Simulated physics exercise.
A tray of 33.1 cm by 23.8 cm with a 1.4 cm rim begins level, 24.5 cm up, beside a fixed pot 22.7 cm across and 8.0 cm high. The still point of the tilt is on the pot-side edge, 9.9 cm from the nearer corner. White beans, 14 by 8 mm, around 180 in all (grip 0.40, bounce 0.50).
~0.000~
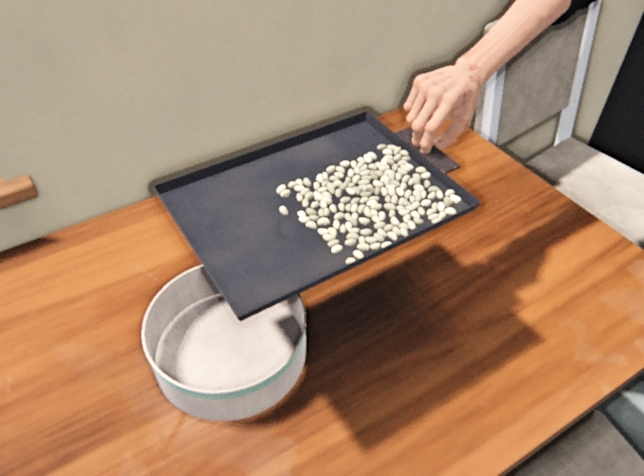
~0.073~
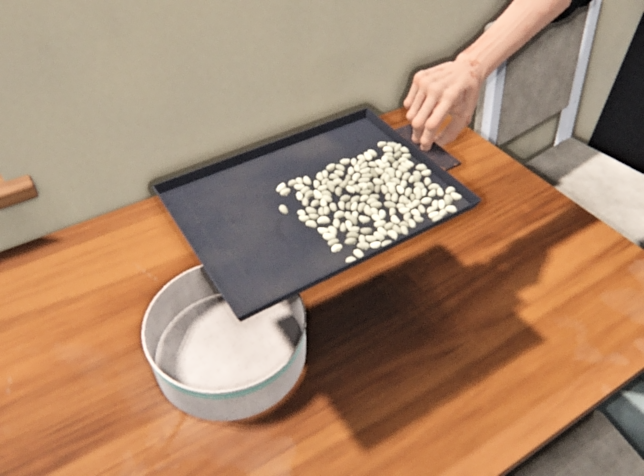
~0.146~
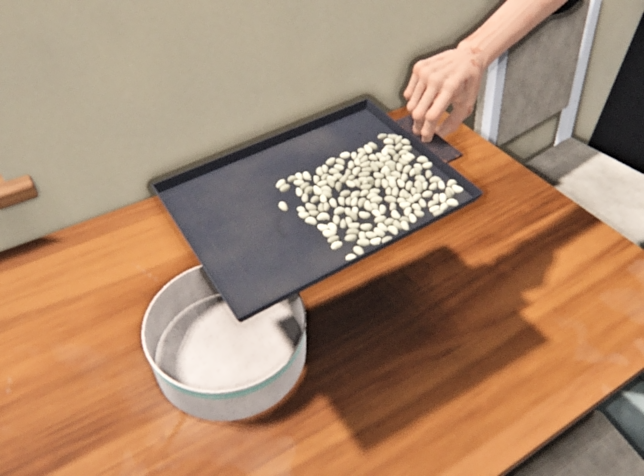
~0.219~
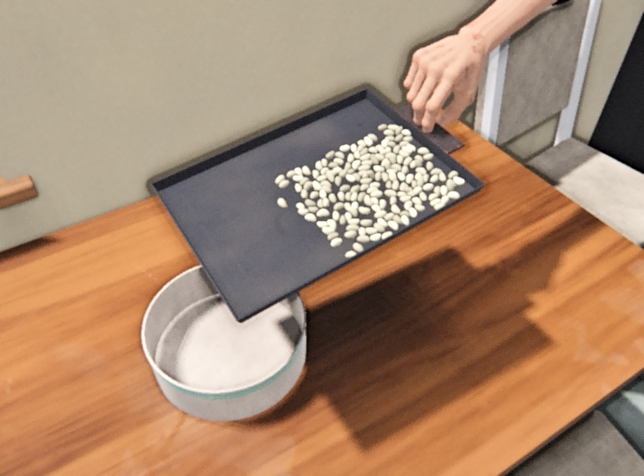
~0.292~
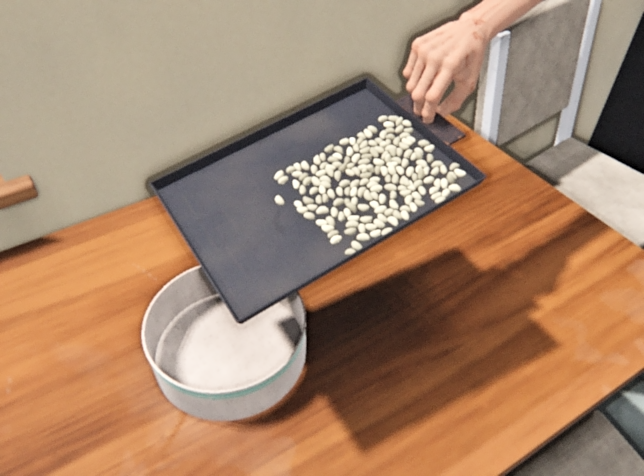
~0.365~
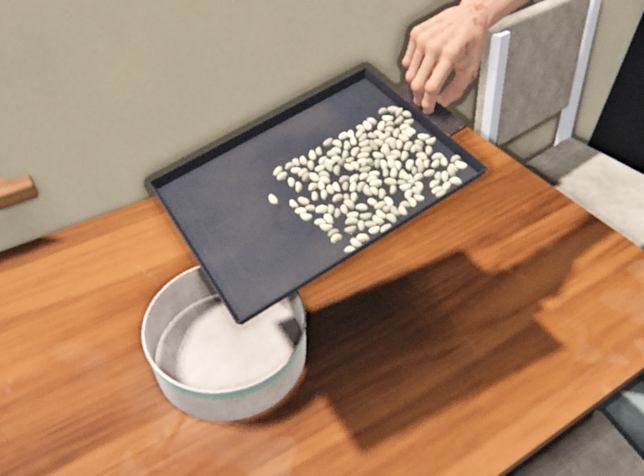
The footage shows a hand gripping the right end of a dark tray of white beans above a wooden table, gradually raising that end so the tray slopes down toward a round pot, while the beans stay clustered in place.
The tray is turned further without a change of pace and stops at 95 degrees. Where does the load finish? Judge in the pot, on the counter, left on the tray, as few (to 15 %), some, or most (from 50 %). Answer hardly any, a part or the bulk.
Pot: A part, counter: The bulk, tray: Hardly any.
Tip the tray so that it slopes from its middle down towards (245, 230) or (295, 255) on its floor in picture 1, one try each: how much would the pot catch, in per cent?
About 60 and 10 per cent.
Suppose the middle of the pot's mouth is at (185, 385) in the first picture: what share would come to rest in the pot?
Some 90 per cent.
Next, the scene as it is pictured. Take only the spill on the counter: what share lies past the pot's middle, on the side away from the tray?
Some 80 per cent.
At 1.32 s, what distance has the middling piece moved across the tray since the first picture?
About 25 cm.
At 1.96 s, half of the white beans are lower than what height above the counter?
About 4 cm.
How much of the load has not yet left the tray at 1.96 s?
About 50 per cent.
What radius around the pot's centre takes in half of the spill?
Roughly 22 cm.
Then, at 1.32 s, tilt 51 degrees; the tray holds 65 %, the pot 5 %.
After 1.96 s, tilt 76 degrees; the tray holds 50 %, the pot 15 %.
After 2.64 s, tilt 95 degrees; the tray holds 0 %, the pot 30 %.
In the end, at 3.8 s, pot 30 %, counter 70 %, tray 0 %.
